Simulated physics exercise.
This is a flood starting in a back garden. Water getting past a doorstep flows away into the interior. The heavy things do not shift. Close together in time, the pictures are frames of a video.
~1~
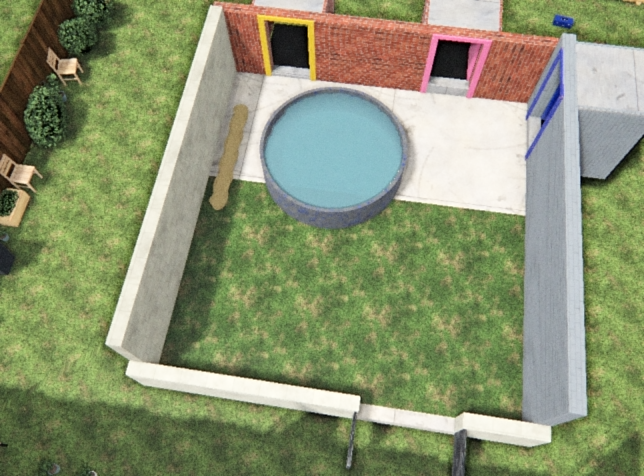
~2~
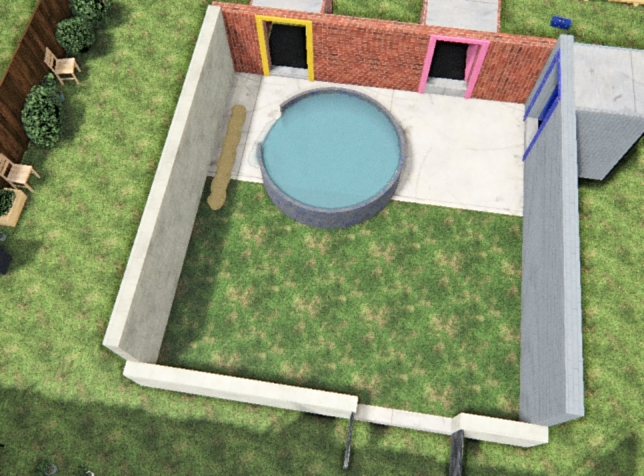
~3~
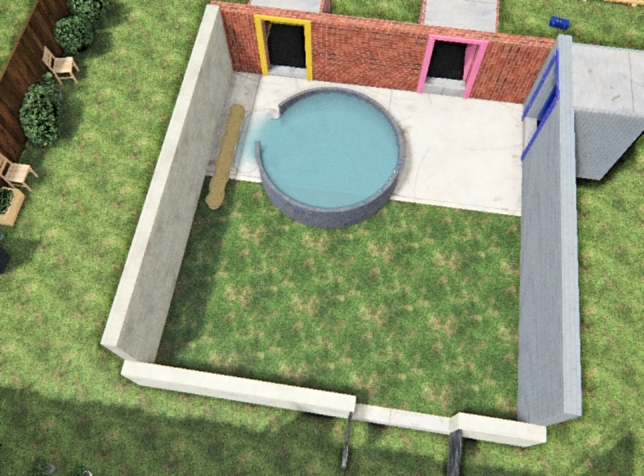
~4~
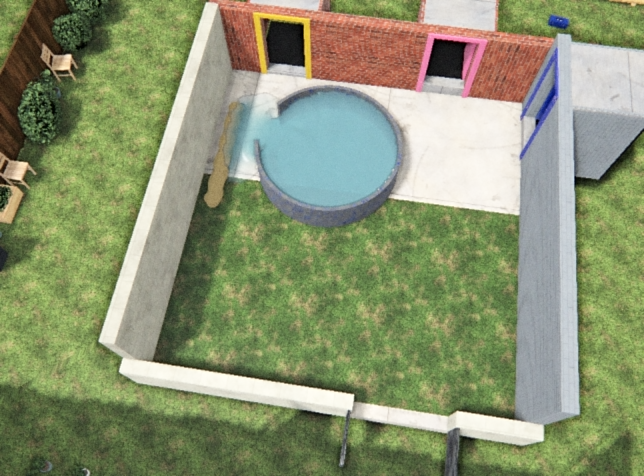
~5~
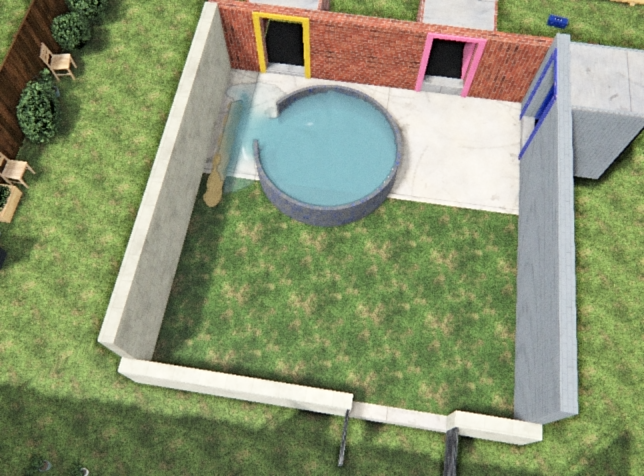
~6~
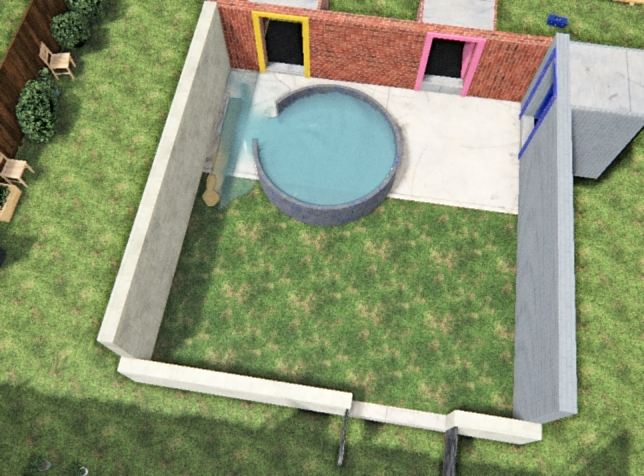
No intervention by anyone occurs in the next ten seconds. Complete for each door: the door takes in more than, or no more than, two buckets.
Completed: The yellow door takes in more than two buckets; the blue door takes in no more than two buckets; the pink door takes in no more than two buckets.
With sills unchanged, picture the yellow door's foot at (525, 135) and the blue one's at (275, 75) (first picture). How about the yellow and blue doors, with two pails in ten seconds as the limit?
Note: Yellow lets too much through; blue lets too much through.
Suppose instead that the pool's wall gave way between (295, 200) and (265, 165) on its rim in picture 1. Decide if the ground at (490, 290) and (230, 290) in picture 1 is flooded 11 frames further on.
Untouched, then soaked.
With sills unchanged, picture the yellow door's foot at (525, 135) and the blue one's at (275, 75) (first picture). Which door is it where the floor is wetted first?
I'd go with the blue one.
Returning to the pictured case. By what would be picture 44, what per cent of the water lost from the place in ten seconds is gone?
Estimate: Some 65 %.
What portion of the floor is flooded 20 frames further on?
Roughly 40 per cent.
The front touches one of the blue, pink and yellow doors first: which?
That's the yellow one.
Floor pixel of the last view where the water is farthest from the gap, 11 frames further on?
At about (177, 267).
A moment on, water covers 15 % of the floor; the yellow door under two buckets in, the blue door not reached, the pink door not reached.
Next, water covers 25 % of the floor; the yellow door over two buckets in, the blue door not reached, the pink door not reached.
Then, water covers 40 % of the floor; the yellow door far over two buckets in, the blue door not reached, the pink door wet at the sill, nothing in.
Later, water covers 70 % of the floor; the yellow door far over two buckets in, the blue door under two buckets in, the pink door wet at the sill, nothing in.
In the end, water covers 95 % of the floor; the yellow door far over two buckets in, the blue door under two buckets in, the pink door wet at the sill, nothing in.
